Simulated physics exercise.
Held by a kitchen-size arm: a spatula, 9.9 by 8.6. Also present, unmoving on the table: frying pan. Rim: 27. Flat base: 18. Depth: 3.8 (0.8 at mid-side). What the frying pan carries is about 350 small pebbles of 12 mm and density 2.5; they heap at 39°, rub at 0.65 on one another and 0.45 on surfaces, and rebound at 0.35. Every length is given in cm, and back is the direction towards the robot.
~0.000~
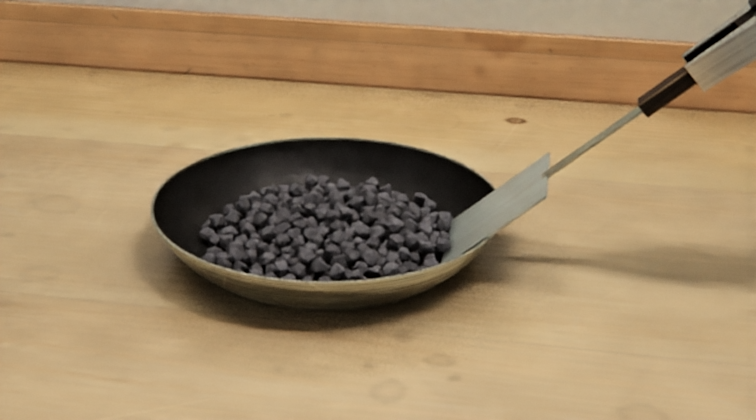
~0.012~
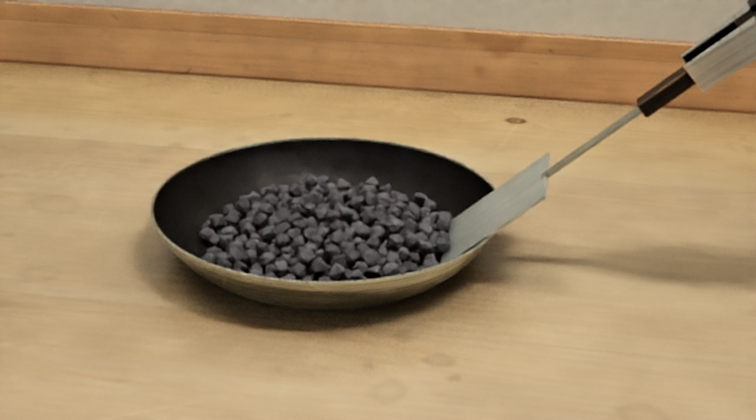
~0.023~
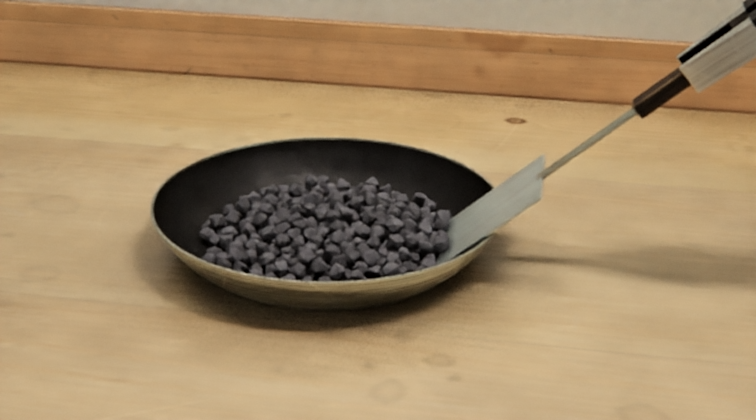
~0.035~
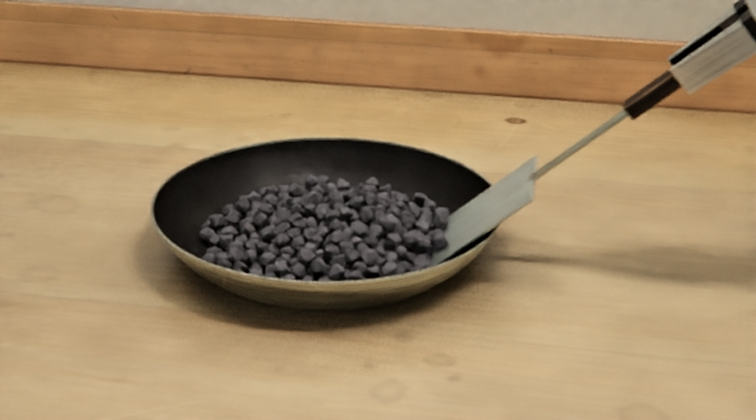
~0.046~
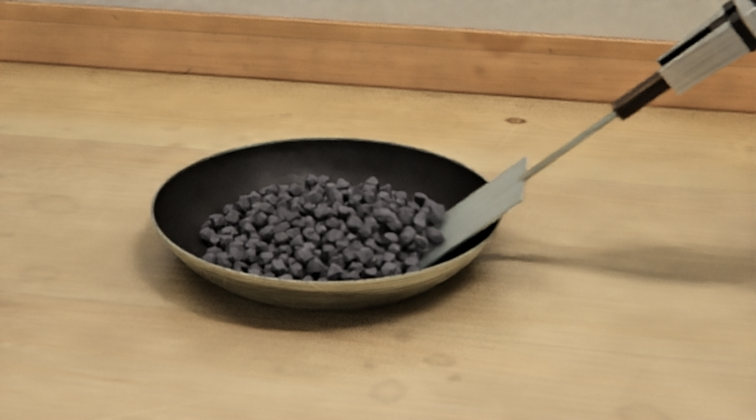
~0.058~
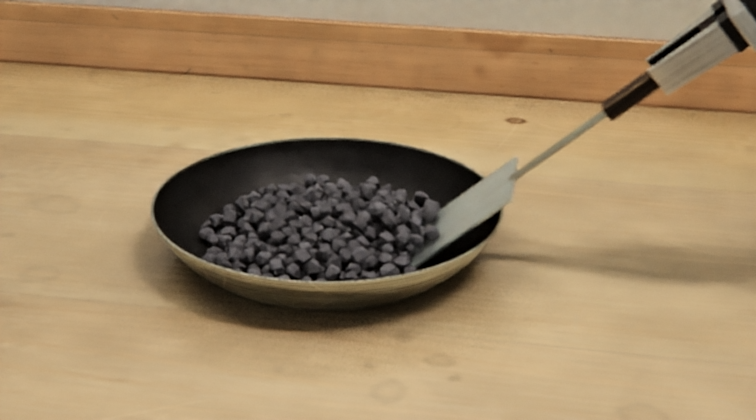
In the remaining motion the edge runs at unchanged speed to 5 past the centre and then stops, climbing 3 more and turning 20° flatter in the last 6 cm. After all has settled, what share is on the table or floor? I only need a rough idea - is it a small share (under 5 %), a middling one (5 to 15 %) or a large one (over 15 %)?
A small one, under 5 %.
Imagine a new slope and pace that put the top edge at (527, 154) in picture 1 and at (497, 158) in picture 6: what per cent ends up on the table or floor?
Off the vessel, on the table or floor: Some 0 percent.
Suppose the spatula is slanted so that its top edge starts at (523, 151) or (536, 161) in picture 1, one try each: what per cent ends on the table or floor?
Some 0 per cent, then some 0 per cent.
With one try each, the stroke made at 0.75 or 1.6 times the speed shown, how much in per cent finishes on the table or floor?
Estimates, in order: 0 % and 5 %.
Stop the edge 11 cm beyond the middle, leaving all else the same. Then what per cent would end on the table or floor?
With that change, I'd expect about 30 per cent.
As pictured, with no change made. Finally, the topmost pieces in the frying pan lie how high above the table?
5.0 cm.
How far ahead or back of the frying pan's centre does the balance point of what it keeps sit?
What stays is shifted forward by around 5.0 cm.
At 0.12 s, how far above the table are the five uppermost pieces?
I'd say close to 4 cm on average.
After 0.12 s, sloping 42°, highest piece 5 above the table; 351 in the frying pan.
After 0.19 s, sloping 33°, highest piece 4 above the table; 351 in the frying pan.
After 0.42 s, sloping 22°, highest piece 5 above the table; 351 in the frying pan.
After 1.47 s, sloping 22°, highest piece 5 above the table; 351 in the frying pan.
In the end, 351 in the frying pan. That is 0 % on the table or floor.
